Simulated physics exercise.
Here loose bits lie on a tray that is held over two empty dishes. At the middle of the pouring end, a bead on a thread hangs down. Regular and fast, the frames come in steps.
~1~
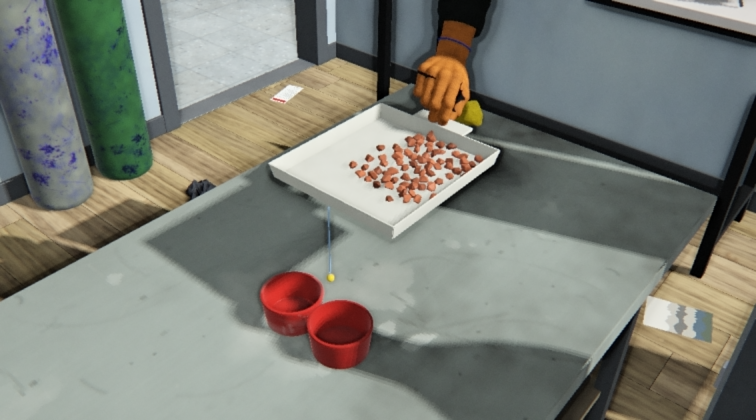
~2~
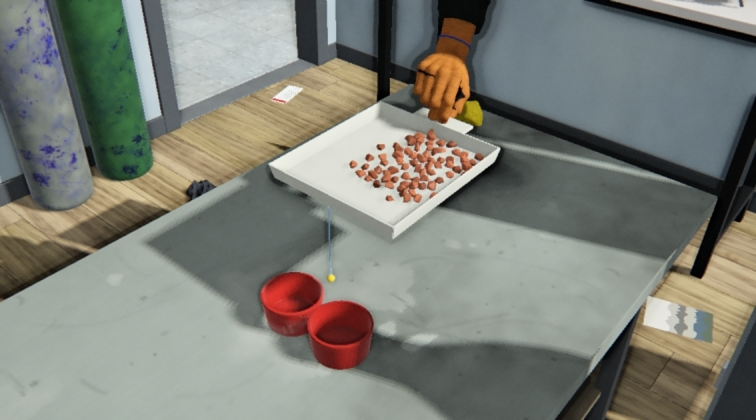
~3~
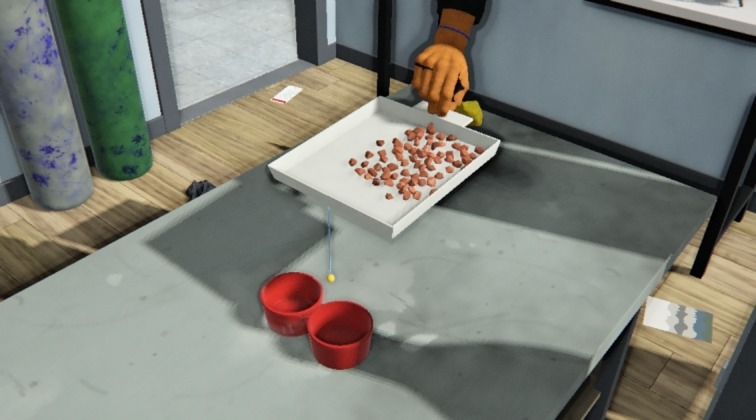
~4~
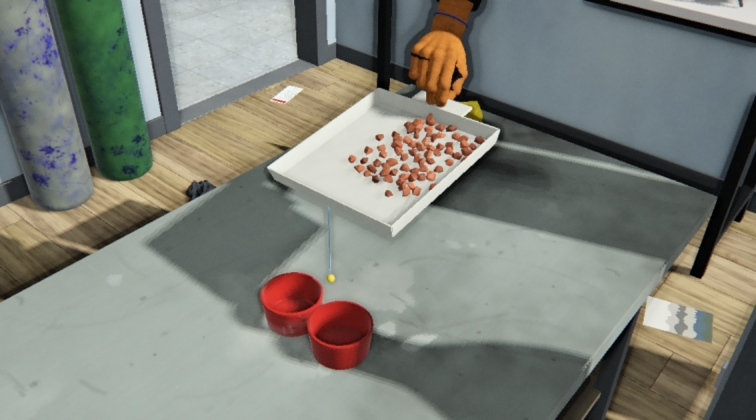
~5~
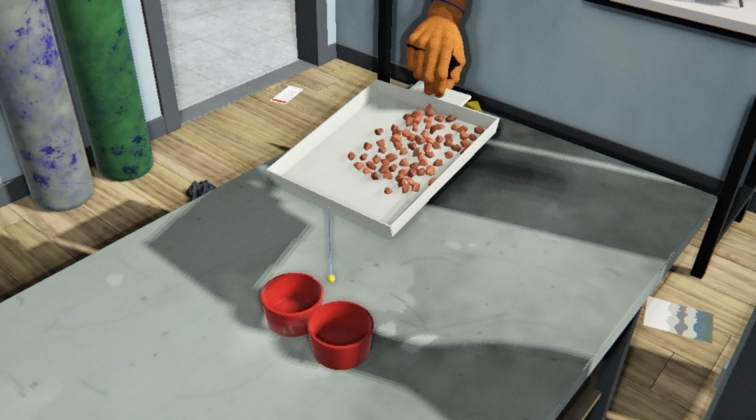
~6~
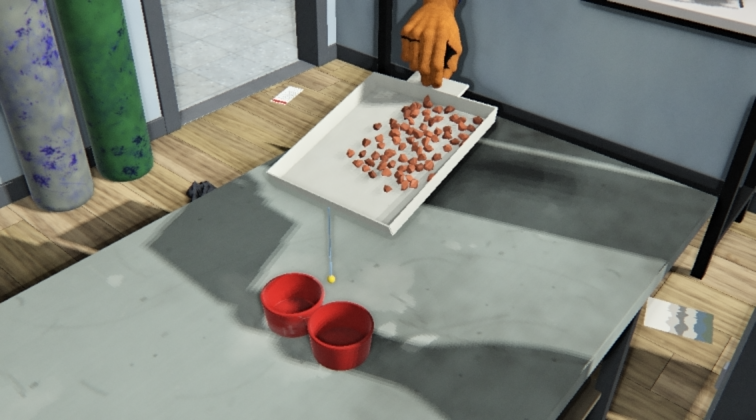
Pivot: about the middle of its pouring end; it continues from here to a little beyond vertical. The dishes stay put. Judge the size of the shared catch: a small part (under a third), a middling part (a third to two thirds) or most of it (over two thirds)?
A middling part.
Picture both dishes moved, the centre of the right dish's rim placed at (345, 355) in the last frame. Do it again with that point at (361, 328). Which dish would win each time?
At the first place the left-hand dish, at the second the left one.
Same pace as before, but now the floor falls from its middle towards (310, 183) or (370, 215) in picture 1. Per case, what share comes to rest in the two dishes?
Near 10 % and 20 %.
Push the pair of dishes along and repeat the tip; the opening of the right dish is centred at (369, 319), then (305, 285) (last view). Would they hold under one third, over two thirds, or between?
Below one third; between a third and two thirds.
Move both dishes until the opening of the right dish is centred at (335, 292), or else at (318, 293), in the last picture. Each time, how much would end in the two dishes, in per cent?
40 and 50 in a hundred.
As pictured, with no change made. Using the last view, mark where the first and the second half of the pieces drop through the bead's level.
First near (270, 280), later near (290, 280).
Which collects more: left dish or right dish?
More ends up in the one on the left.
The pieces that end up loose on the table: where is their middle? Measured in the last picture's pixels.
Centre at rest: About (231, 315).
Soon, tray tipped steeply; nearly all on the tray; a small part in the air.
A while on, tray tipped past a quarter turn; about a third on the tray; a stray few in the right dish; a small part in the left dish; about a quarter outside both; about a quarter in the air.
Towards the end, tray tipped past a quarter turn; a small part in the right dish; about half in the left dish; about half outside both.
Finally, tray tipped past a quarter turn; a small part in the right dish; about half in the left dish; about half outside both.
